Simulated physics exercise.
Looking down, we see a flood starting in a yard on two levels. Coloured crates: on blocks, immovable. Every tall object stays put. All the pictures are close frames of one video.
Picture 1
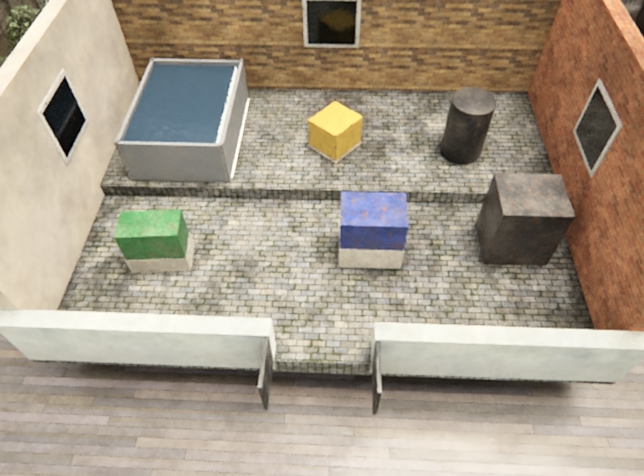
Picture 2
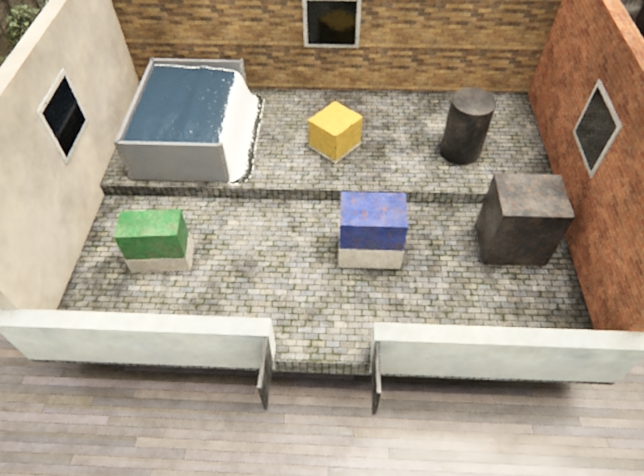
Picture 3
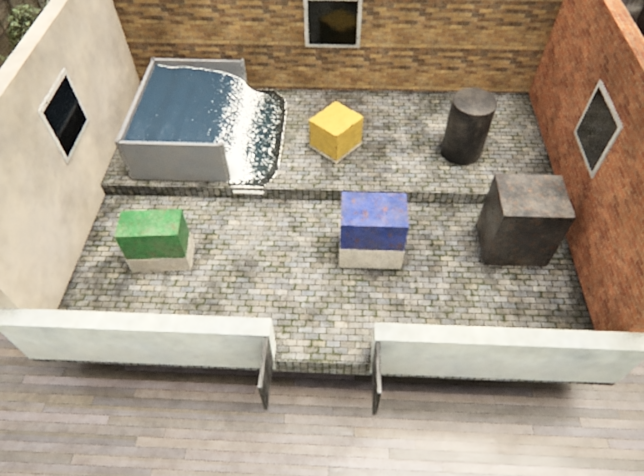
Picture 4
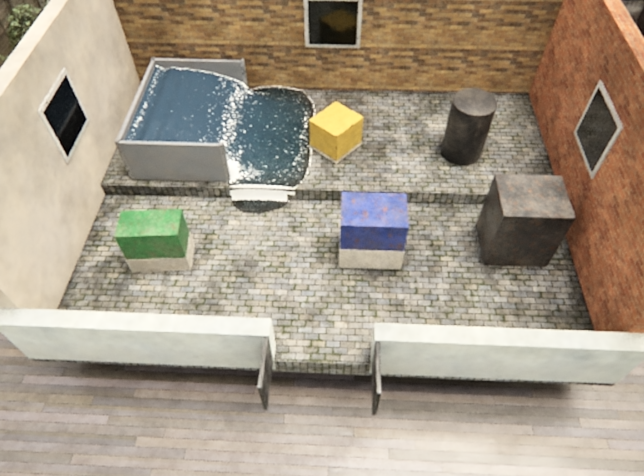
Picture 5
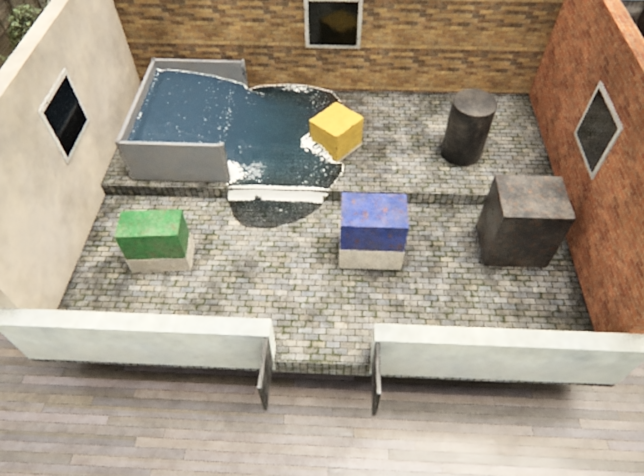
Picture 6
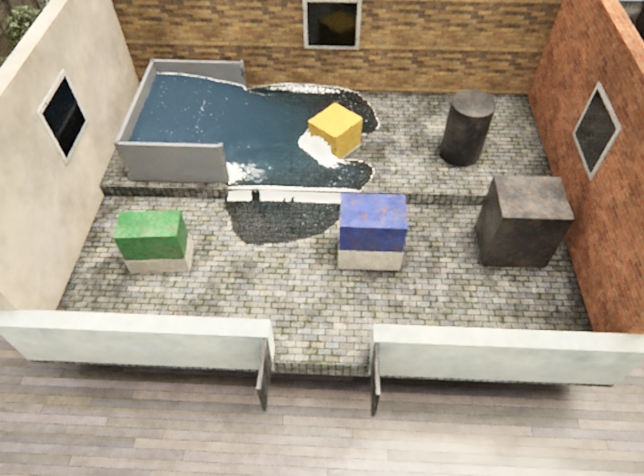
Water bursts from the right side of a grey tank at the back left of a walled, two-level paved yard, seen from above by a still camera. A yellow crate, dark cylinder and dark block stand to the right, with green and blue crates on pale bases lower down. The foaming water spreads rightward, surrounds the yellow crate and pours over the step.
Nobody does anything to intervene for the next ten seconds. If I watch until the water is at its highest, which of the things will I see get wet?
You would see this: The blue crate keeps dry; the yellow crate gets wet; the green crate keeps dry.
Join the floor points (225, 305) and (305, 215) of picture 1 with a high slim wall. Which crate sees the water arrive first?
I'd pick the yellow crate.
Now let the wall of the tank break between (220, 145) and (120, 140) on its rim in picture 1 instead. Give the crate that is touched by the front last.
That would be the yellow crate.
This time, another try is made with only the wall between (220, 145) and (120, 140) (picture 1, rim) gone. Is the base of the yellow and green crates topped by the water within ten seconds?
As it turns out, the yellow crate is left untouched, and the green crate gets overtopped.
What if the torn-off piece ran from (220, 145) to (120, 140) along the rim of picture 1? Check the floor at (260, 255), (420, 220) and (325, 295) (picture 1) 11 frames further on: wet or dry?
Soaked, untouched, soaked.
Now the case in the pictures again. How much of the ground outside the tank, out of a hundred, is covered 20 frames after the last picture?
Some 70 in a hundred.
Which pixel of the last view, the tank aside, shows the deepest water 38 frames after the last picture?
About at (447, 352).
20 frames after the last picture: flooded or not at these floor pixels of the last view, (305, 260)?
That spot: Submerged.
A moment on, water covers 40 % of the floor; the blue crate water round its plinth, the yellow crate water round its plinth, the green crate not reached.
Next, water covers 50 % of the floor; the blue crate water round its plinth, the yellow crate water round its plinth, the green crate not reached.
Then, water covers 70 % of the floor; the blue crate water round its plinth, the yellow crate water round its plinth, the green crate not reached.
Later, water covers 90 % of the floor; the blue crate water round its plinth, the yellow crate water round its plinth, the green crate water round its plinth.
In the end, water covers 100 % of the floor; the blue crate stayed above the water, the yellow crate was topped, the green crate stayed above the water.
